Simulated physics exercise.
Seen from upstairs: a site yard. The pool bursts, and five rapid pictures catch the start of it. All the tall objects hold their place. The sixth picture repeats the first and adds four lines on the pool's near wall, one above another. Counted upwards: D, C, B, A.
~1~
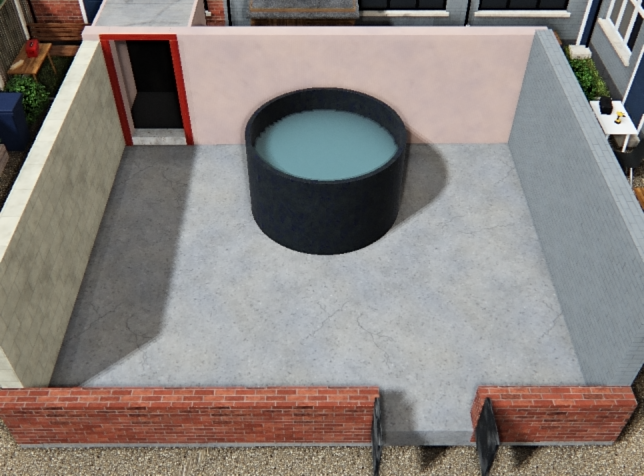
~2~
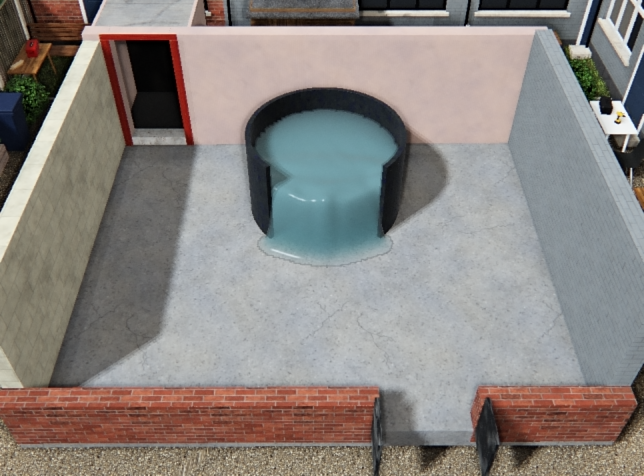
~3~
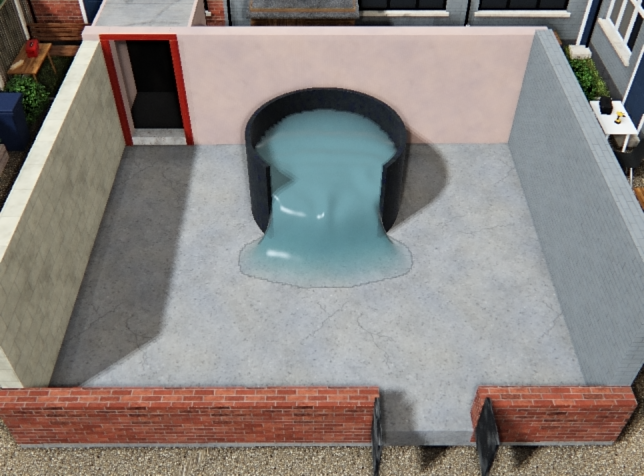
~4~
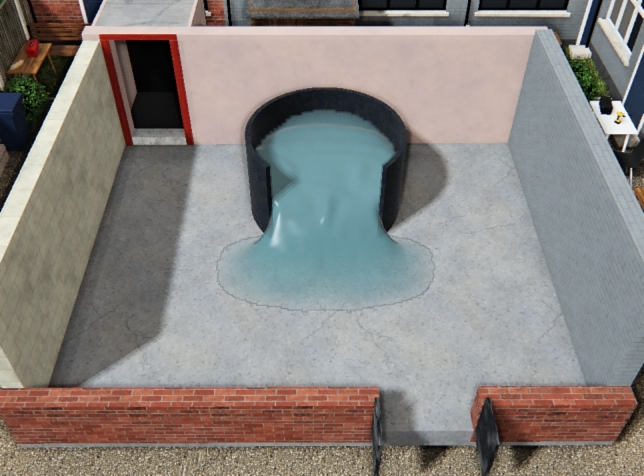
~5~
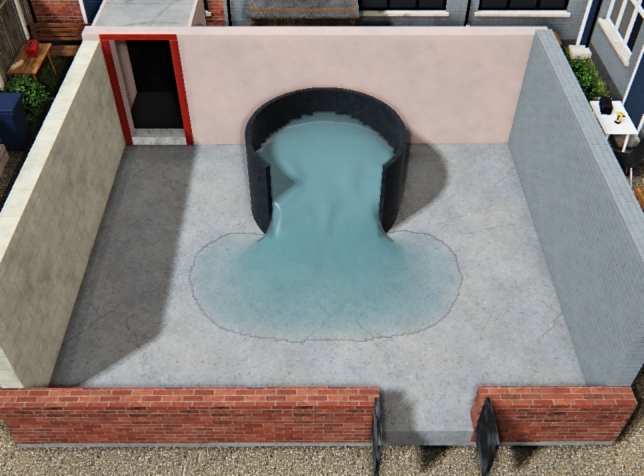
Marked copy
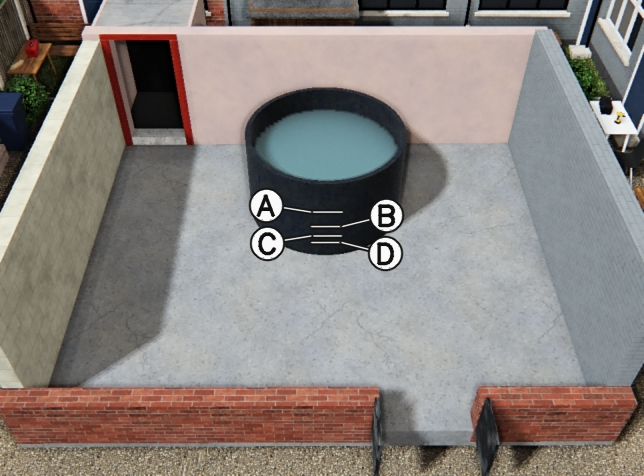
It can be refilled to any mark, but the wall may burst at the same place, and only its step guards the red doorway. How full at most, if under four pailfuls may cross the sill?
A will do.
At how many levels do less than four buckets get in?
All of the four.
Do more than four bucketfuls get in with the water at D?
No, that is safe.
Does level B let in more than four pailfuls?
No, that is safe.
On the marked copy, A at (326, 212); B at (326, 226); C at (326, 235); D at (326, 242); from the bottom up D, C, B, A.
With A, a bucket or two gets in.
With B, nothing gets over.
With C, nothing gets over.
With D, nothing gets over.
